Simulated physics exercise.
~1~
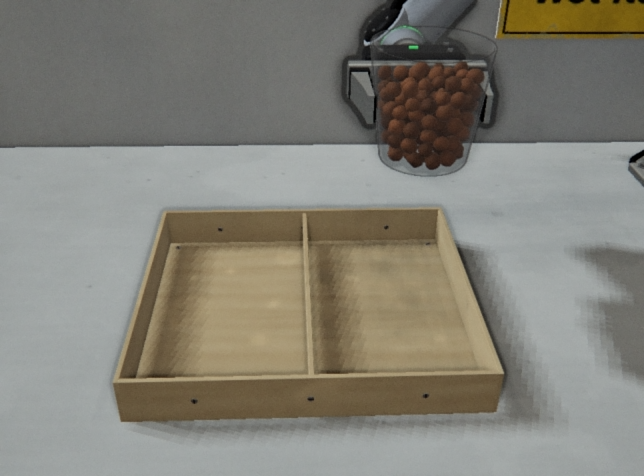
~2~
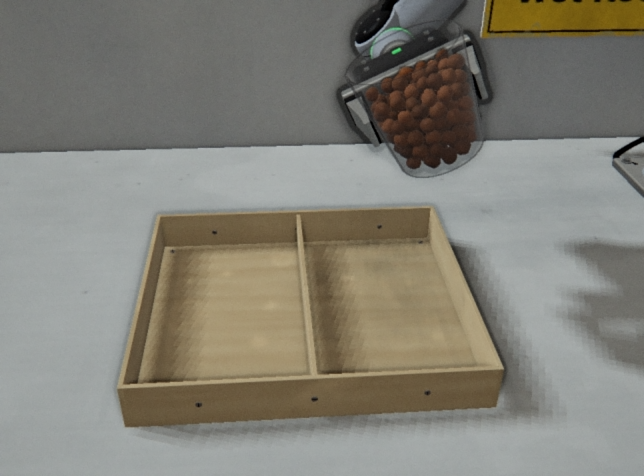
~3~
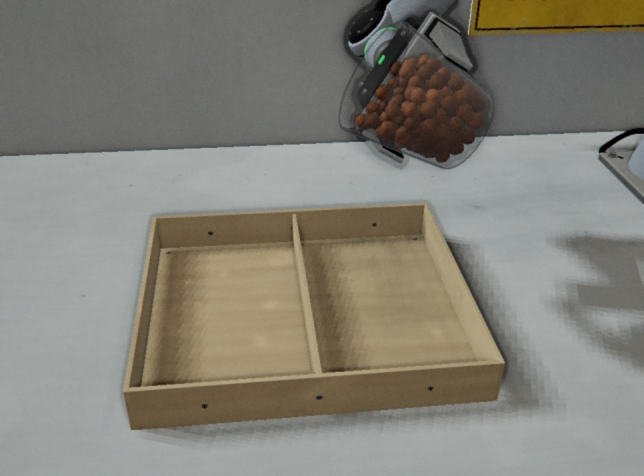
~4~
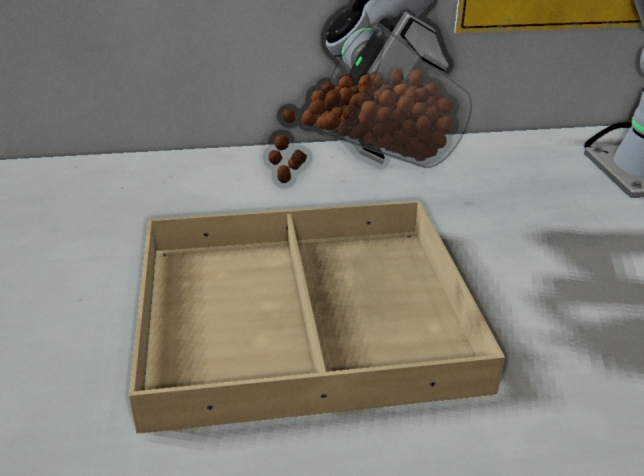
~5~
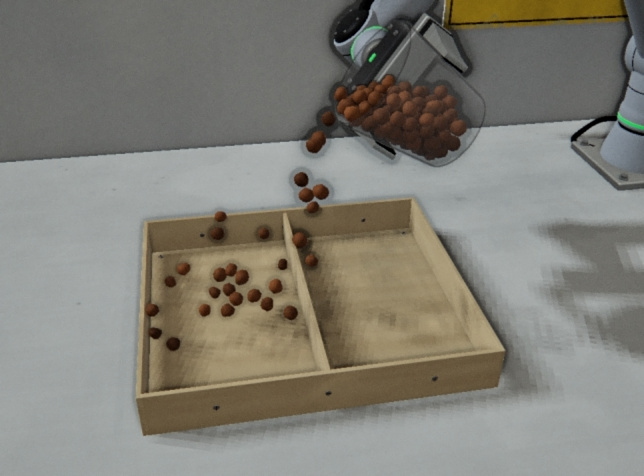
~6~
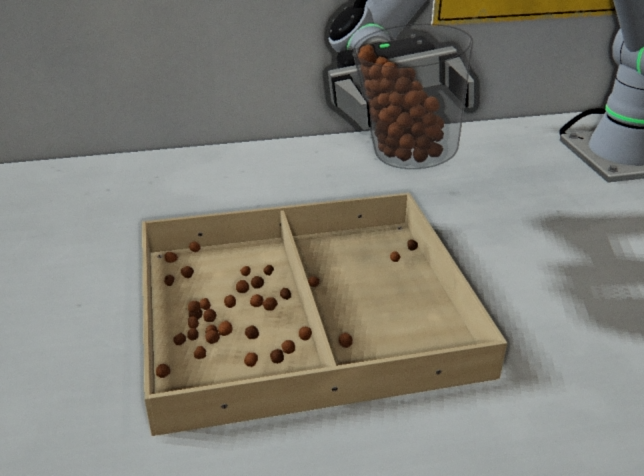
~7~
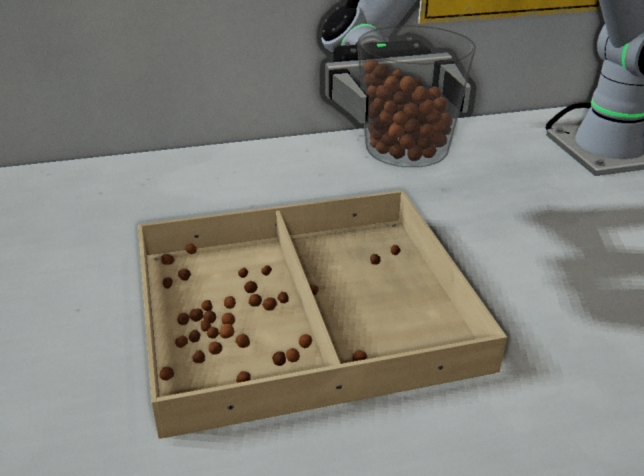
A clear tumbler filled with reddish-brown hazelnuts, held upright in a robot gripper, hangs above and behind a wooden tray split in two by a cross wall. The gripper tips the tumbler steadily to the left, and the nuts slide toward its rim. A few spill over, then more tumble down, scattering mostly across the tray's left part. The gripper swings the tumbler back nearly upright, cutting off the flow. At the end it stands level, still holding most of the nuts, with a loose scatter on the left and only a few on the right.
